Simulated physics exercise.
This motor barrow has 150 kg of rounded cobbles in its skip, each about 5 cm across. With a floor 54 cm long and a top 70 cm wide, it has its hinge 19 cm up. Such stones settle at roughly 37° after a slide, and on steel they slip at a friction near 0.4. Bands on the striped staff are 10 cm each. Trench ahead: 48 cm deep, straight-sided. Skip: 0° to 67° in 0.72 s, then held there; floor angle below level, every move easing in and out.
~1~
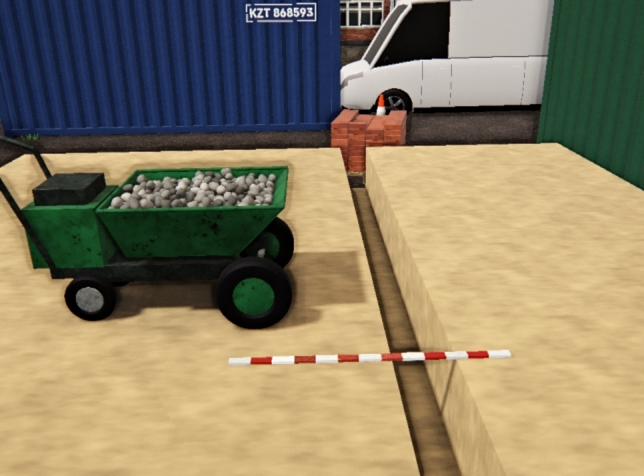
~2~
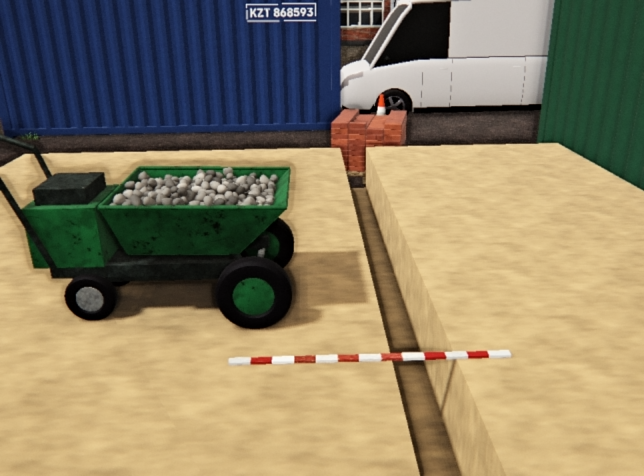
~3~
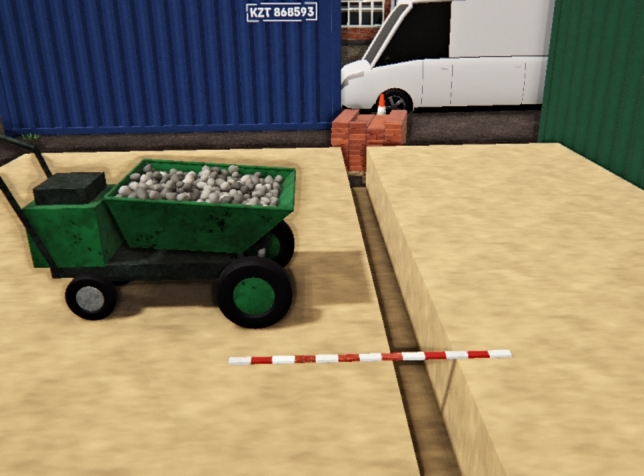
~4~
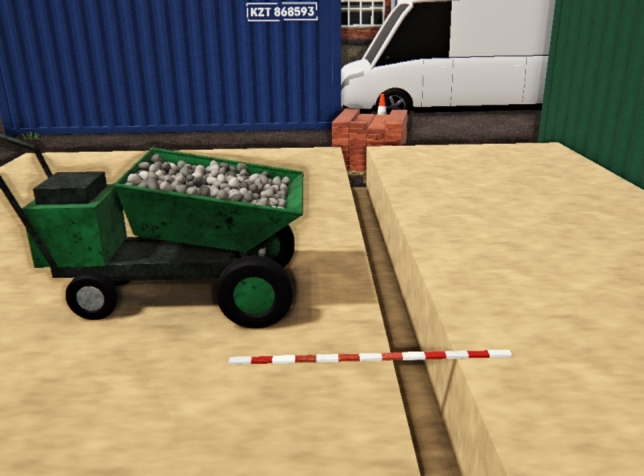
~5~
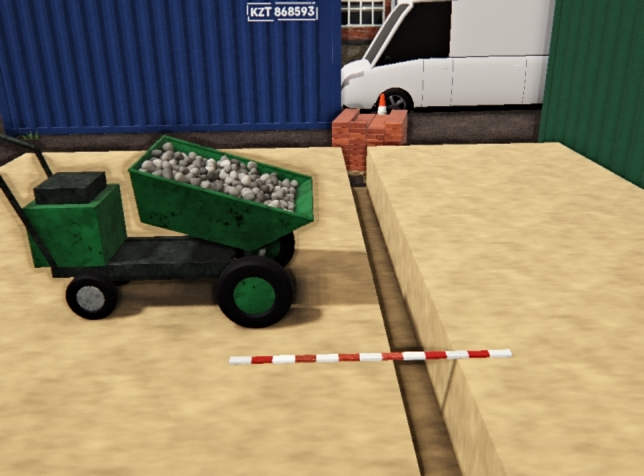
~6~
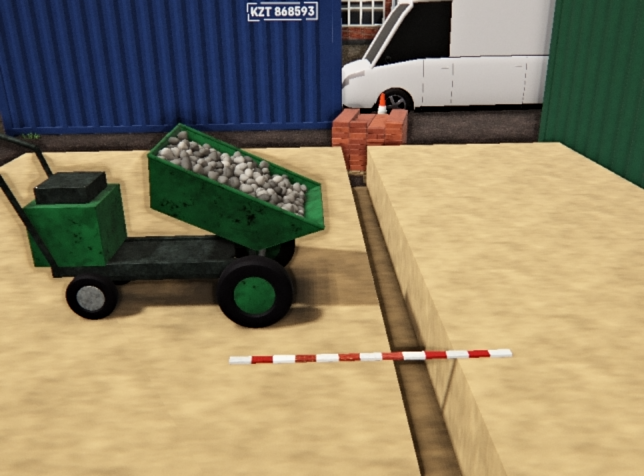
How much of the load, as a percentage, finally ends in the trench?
I would put it at about 89 per cent.
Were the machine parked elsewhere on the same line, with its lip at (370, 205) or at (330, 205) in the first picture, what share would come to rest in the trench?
About 15 and 55 per cent.
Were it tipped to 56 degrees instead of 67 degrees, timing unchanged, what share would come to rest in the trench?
Expect roughly 70 per cent.
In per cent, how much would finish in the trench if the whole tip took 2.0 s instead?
Roughly 90% would finish there.
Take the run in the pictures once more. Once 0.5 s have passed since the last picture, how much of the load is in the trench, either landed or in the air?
Roughly 25% by that time.
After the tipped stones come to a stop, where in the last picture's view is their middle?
Near (403, 347).
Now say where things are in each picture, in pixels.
Lip at (284, 207), floor tilted 0°, highest stones at (202, 185), in the first frame.
Lip at (287, 208), floor tilted 1°, highest stones at (187, 183), in the second frame.
The skip is at 5°, its lip at (293, 210); the top of the load is at (172, 177), in the third frame.
Lip at (303, 214), floor tilted 10°, highest stones at (172, 168), in the fourth frame.
Lip at (313, 220), floor tilted 17°, highest stones at (171, 156), in the fifth frame.
The skip is at 25°, its lip at (324, 228); the top of the load is at (183, 144), in the sixth frame.
Then, 0.2 s after the last picture the floor is at 57°, 100 % in the skip; the foremost stones are at (339, 235).
Then, 0.5 s after the last picture the floor is at 67°, 68 % in the skip, 9 % short of the trench, 23 % in the trench; the foremost stones are at (419, 311).
Then, 0.9 s after the last picture the floor is at 67°, 20 % in the skip, 8 % short of the trench, 66 % in the trench, 6 % past the trench; the foremost stones are at (514, 289).
Then, 2.8 s after the last picture the floor is at 67°, 0 % in the skip, 5 % short of the trench, 89 % in the trench, 6 % past the trench; the foremost stones are at (624, 279).
